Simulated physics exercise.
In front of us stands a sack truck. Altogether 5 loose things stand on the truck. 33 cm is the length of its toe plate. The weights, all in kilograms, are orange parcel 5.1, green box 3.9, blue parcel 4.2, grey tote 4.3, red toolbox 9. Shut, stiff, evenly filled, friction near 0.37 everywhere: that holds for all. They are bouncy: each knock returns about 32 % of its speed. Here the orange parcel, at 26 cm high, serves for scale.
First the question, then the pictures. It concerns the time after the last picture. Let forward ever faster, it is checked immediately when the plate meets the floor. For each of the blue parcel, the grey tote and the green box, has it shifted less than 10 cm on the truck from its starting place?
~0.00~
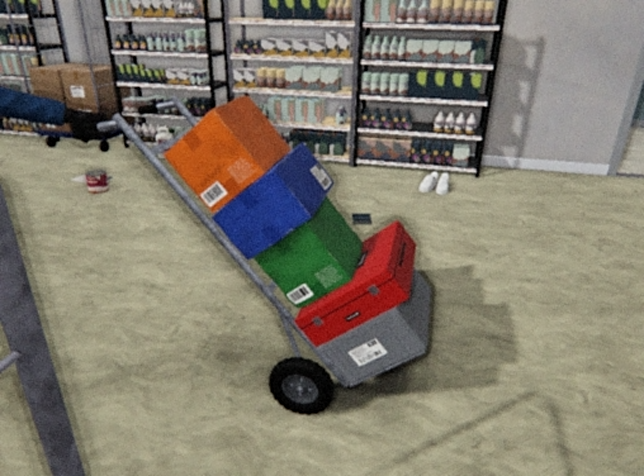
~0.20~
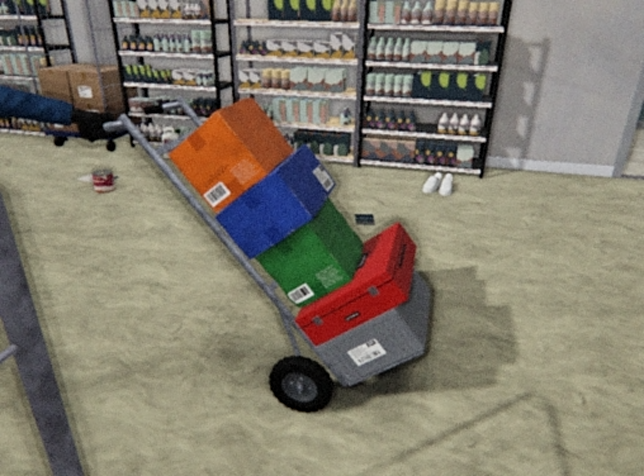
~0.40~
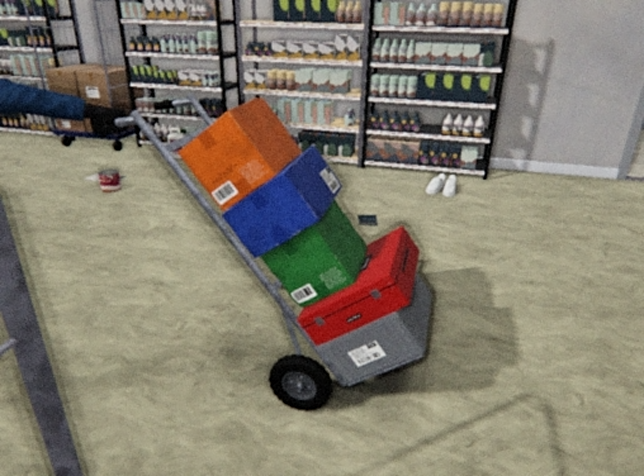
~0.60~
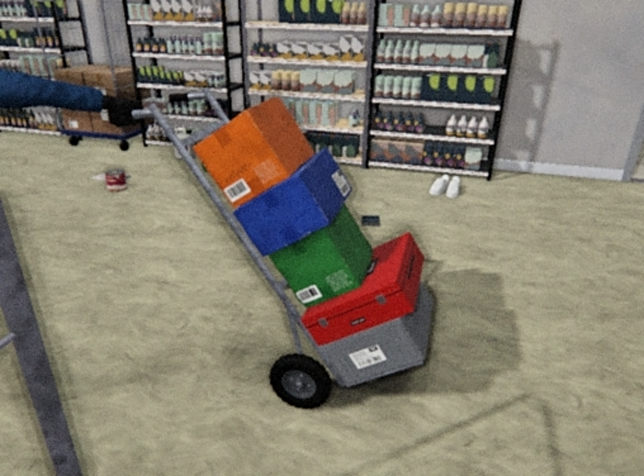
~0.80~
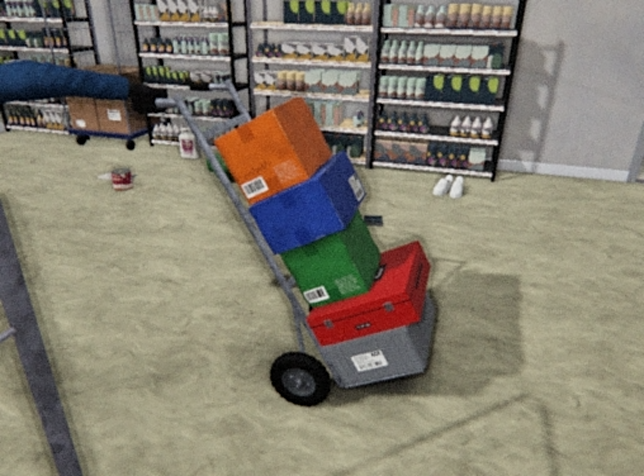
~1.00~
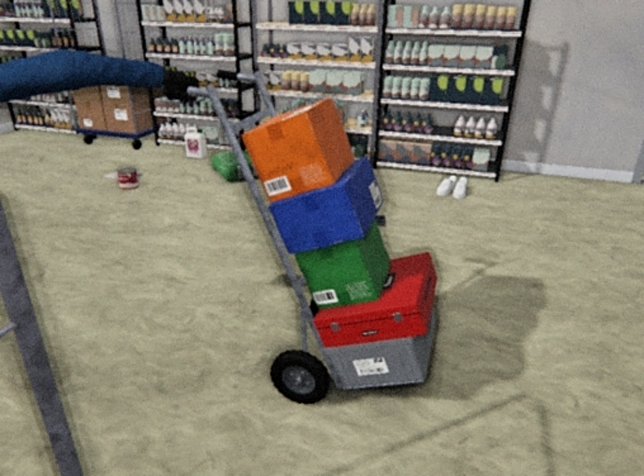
At the end, the blue parcel keeps its position. The grey tote keeps its position. The green box keeps its position.
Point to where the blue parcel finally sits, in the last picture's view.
It stops at about (393, 228).
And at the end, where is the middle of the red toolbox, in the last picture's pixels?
Its middle comes to rest around (398, 326).
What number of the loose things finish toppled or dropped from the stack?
The number is 0.
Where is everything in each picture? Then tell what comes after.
The first picture shows leaning back 40°; blue parcel (276, 199); grey tote (378, 316); green box (311, 251).
The second picture shows leaning back 40°; orange parcel (234, 153); red toolbox (359, 282).
The third picture shows leaning back 38°; orange parcel (243, 152); red toolbox (361, 284).
The fourth picture shows leaning back 34°; orange parcel (257, 150); red toolbox (366, 287).
The fifth picture shows leaning back 29°; orange parcel (277, 148); red toolbox (372, 291).
The sixth picture shows leaning back 23°; blue parcel (329, 204); grey tote (385, 333); green box (345, 258).
After 1.50 s, truck upright.
After 1.90 s, truck upright; blue parcel tipped 5° from how it sat near (403, 227); green box tipped 5° from how it sat near (386, 279); orange parcel tipped 5° from how it sat.
At rest (2.5 s), all 5 in place, give or take 10 cm. Seen from the same camera at the end, blue parcel near (393, 228), grey tote near (387, 356).
